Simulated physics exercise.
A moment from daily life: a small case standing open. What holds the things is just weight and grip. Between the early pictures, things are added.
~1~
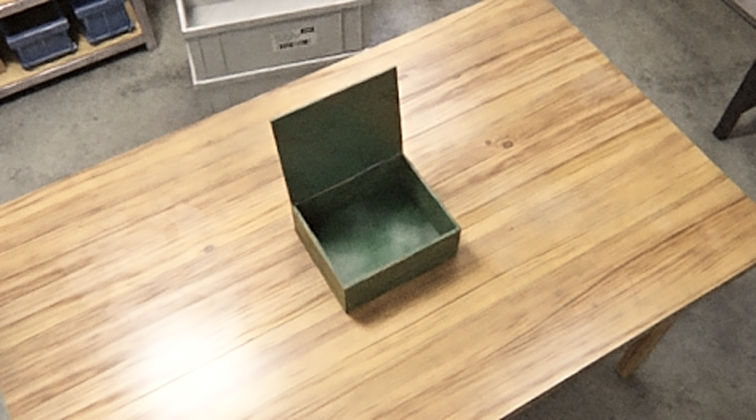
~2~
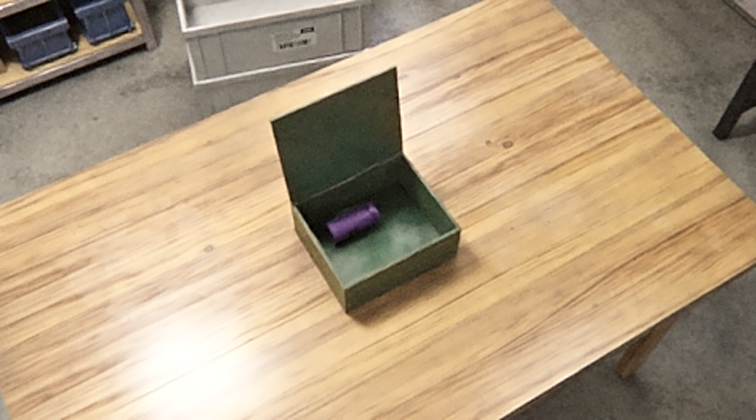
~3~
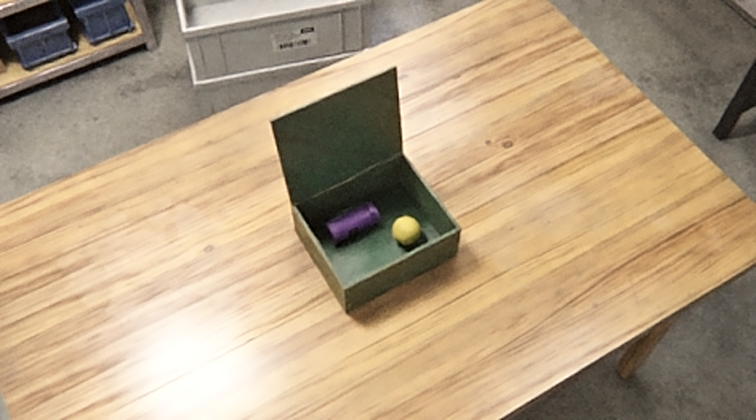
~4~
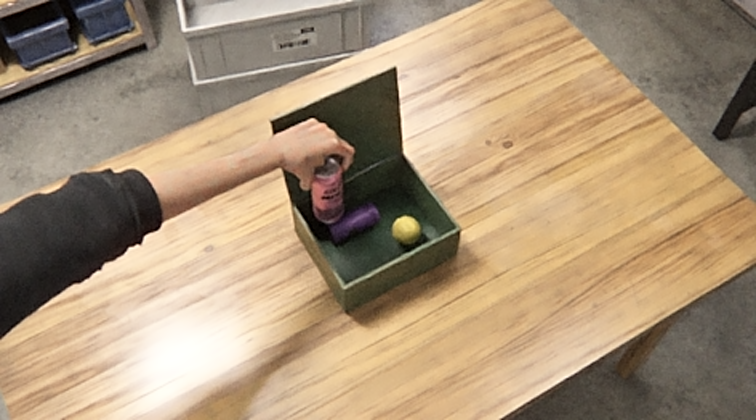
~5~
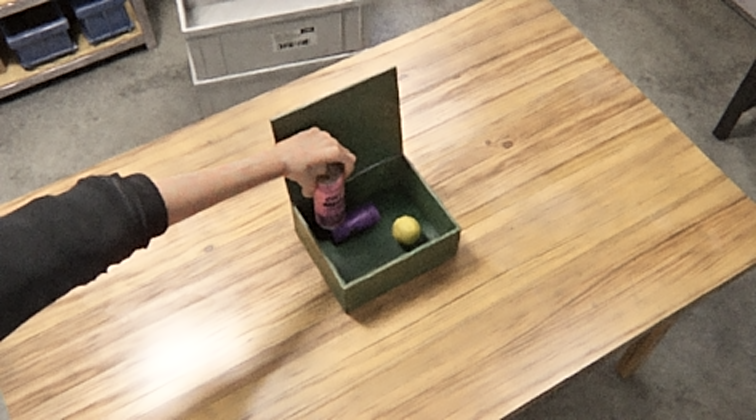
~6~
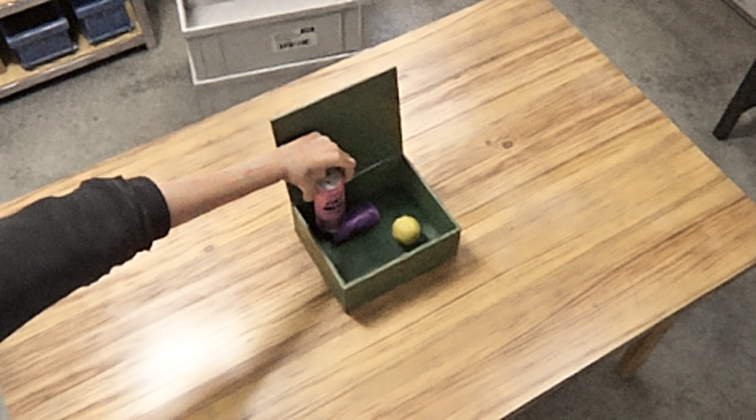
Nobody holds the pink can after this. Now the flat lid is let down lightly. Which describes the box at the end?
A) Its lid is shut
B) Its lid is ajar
The answer is B.
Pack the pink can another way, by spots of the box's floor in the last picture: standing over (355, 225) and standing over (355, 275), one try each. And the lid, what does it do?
So, first it won't go down, then it won't go down.
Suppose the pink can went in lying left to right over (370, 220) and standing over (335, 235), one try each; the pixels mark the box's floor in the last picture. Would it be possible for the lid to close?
First time round it drops into place, and second time round it won't go down.
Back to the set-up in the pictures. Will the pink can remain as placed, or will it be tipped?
It tips.
Then, 1.70 s on from there, lid 66° above the rim; pink can turned 5° from how it was put near (335, 210).
Then, 2.10 s on from there, lid 29° above the rim; pink can turned 43° from how it was put near (353, 254); purple shaker shifted a little.
In the end, lid 15° above the rim; toppled in the box, pink can; the other 2 unmoved. At the end, from the last picture's camera, pink can near (345, 250).
